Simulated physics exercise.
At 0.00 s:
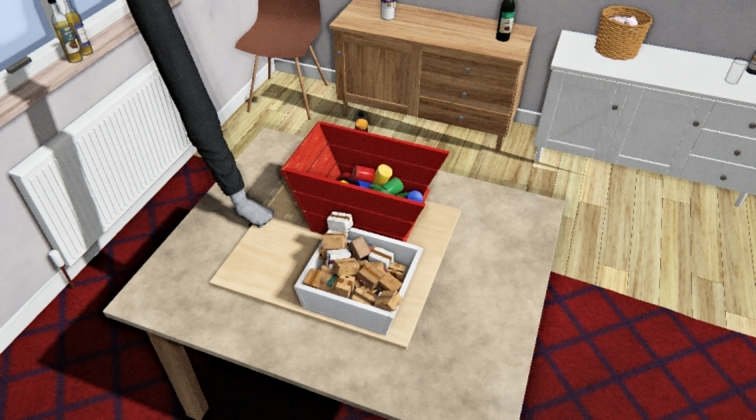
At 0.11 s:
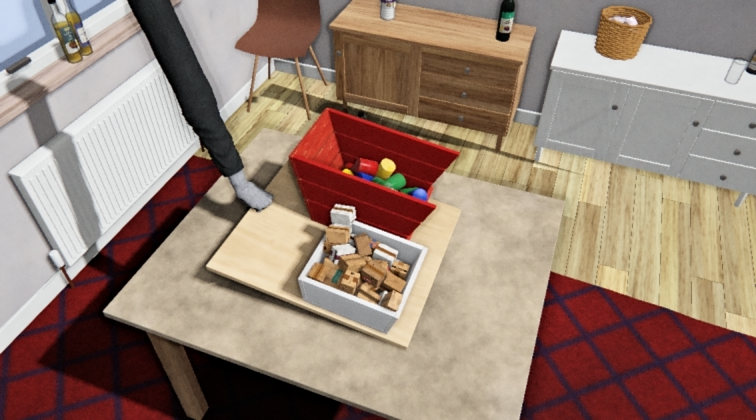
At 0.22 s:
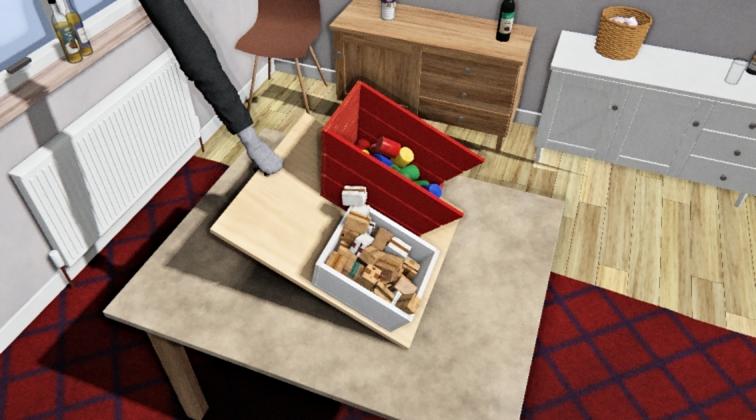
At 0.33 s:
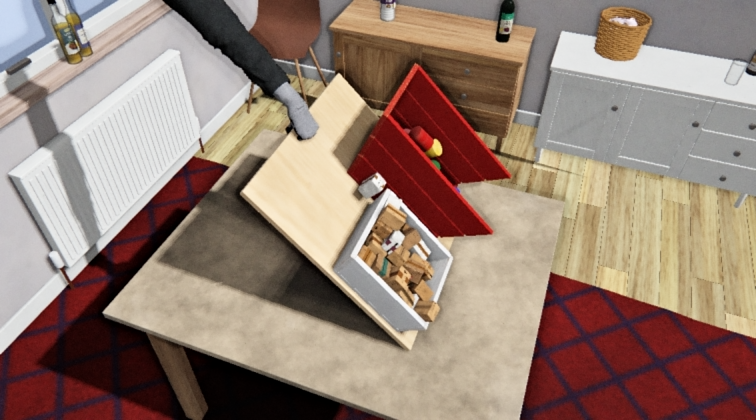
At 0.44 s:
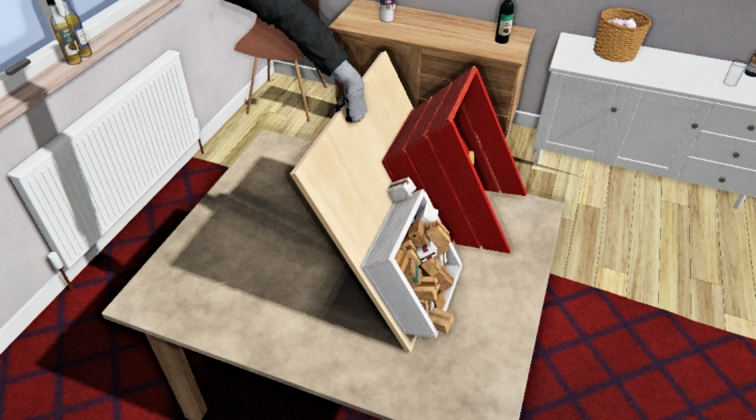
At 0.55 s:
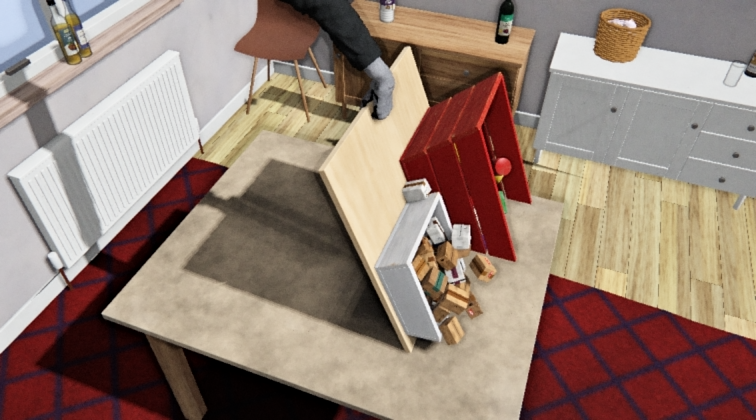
In the video, a gloved hand lifts the left side of a wooden board on a table, steeply tilting a red tub of colourful objects and a white tub of small brown blocks, and several blocks tumble out onto the table.
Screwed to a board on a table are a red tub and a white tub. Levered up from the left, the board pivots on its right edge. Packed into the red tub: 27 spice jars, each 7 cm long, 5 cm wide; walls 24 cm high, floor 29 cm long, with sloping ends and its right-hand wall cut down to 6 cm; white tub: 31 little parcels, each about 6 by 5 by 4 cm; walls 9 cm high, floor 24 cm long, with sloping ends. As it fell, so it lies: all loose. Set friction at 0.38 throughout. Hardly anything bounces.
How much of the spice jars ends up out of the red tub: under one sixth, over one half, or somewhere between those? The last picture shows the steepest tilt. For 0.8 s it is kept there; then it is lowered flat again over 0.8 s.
It is going to drop the greater part of its pieces.
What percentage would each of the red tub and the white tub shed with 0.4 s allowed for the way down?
Well, that would cost the red tub 100 per cent and the white tub 60 per cent.
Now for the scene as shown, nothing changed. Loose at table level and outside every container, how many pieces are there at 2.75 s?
The number is some 25.
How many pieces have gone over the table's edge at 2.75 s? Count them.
I'd estimate some 18 at that moment.
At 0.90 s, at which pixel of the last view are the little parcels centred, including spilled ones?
Around (455, 300).
After 0.90 s, tilt 69°; red tub 5 in, 22 out and white tub 15 in, 16 out.
After 1.34 s, tilt 69°; red tub 2 in, 25 out and white tub 13 in, 18 out.
After 1.96 s, tilt 10°; red tub 1 in, 26 out and white tub 12 in, 19 out.
Outcome (at 2.75 s), red tub 1 in, 26 out and white tub 12 in, 19 out. Asked share, 26 of 27, 96 per cent.
